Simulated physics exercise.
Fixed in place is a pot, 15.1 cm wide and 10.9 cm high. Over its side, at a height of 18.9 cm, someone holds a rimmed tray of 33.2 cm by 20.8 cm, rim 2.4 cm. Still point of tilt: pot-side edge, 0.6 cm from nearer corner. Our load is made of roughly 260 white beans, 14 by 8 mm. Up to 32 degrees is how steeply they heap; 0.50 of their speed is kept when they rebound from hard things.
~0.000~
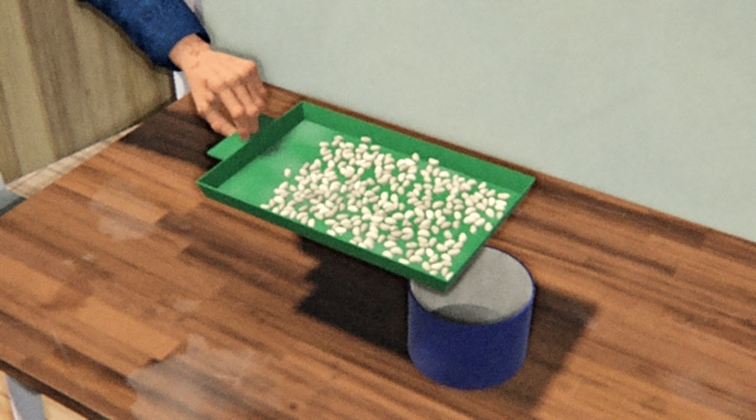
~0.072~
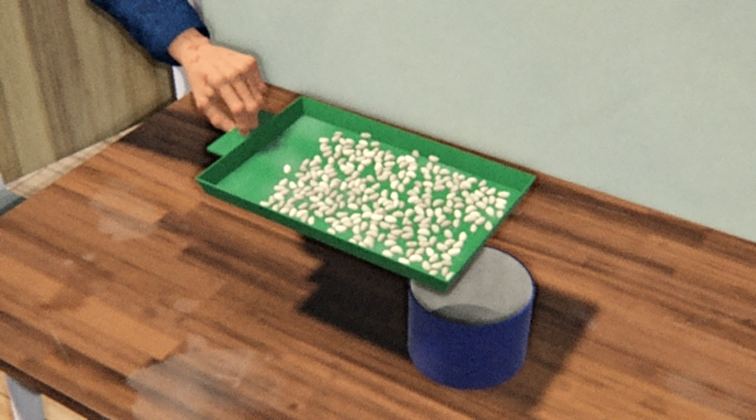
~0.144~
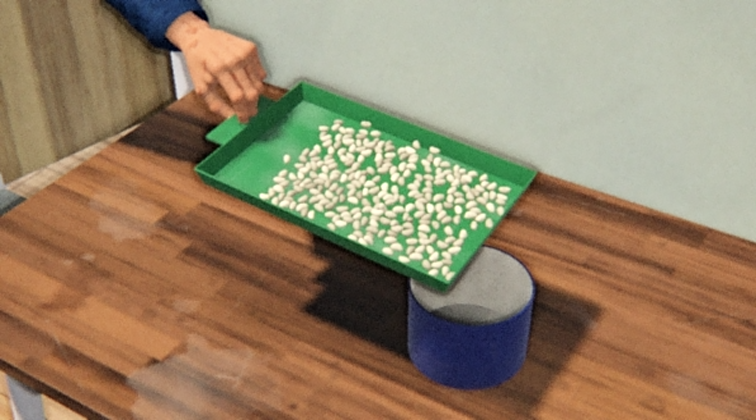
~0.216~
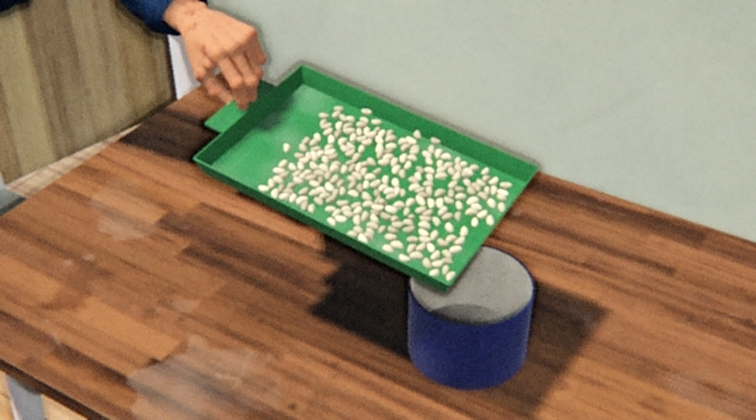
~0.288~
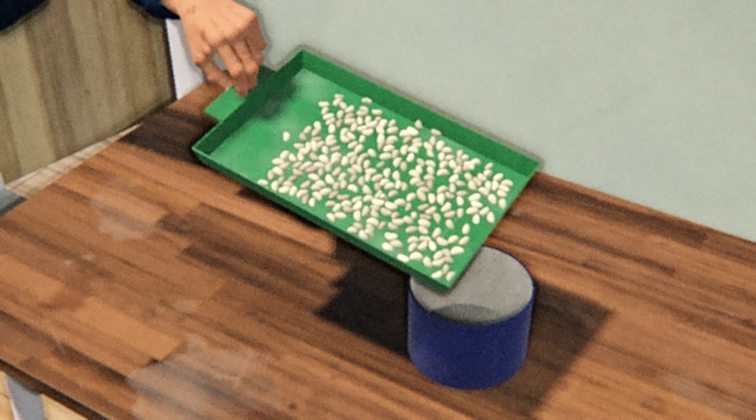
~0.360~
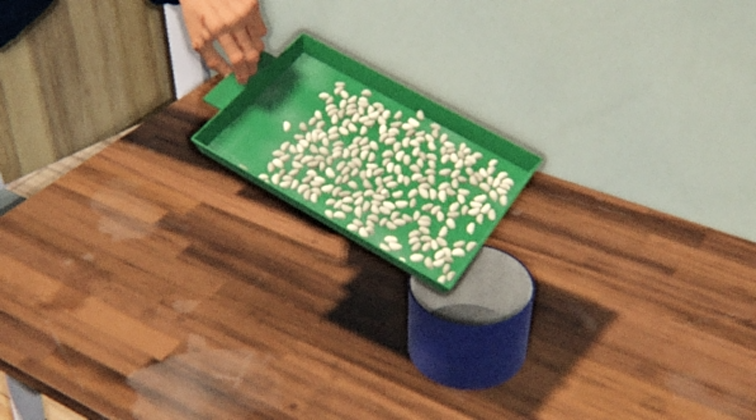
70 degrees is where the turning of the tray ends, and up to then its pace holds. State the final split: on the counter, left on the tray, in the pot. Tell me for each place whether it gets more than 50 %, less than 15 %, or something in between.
In order: Counter: Over half the load; tray: A decent amount of the load; pot: Little of the load.
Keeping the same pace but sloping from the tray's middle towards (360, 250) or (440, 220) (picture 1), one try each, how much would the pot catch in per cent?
First try: Around 0 percent; second try: Around 15 percent.
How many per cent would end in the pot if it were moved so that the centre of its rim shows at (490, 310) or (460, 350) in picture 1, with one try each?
In order, about 5 and about 75 per cent.
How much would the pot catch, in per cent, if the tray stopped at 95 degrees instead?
Near 0 %, then.
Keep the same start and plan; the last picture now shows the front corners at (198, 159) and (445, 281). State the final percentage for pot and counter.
In the pot: 0 per cent; on the counter: 80 per cent.
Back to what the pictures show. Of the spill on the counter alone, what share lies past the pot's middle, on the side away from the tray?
That comes to roughly 90 percent.
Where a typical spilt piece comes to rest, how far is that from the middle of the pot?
Some 20 cm, give or take.
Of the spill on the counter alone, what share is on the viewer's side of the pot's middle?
Roughly 100 per cent.
After 0.81 s, tilt 42 degrees; the tray holds 100 %, the pot 0 %.
After 1.11 s, tilt 59 degrees; the tray holds 95 %, the pot 0 %.
Then, at 1.51 s, tilt 70 degrees; the tray holds 45 %, the pot 0 %.
At rest (2.9 s), counter 80 %, tray 20 %, pot 0 %.
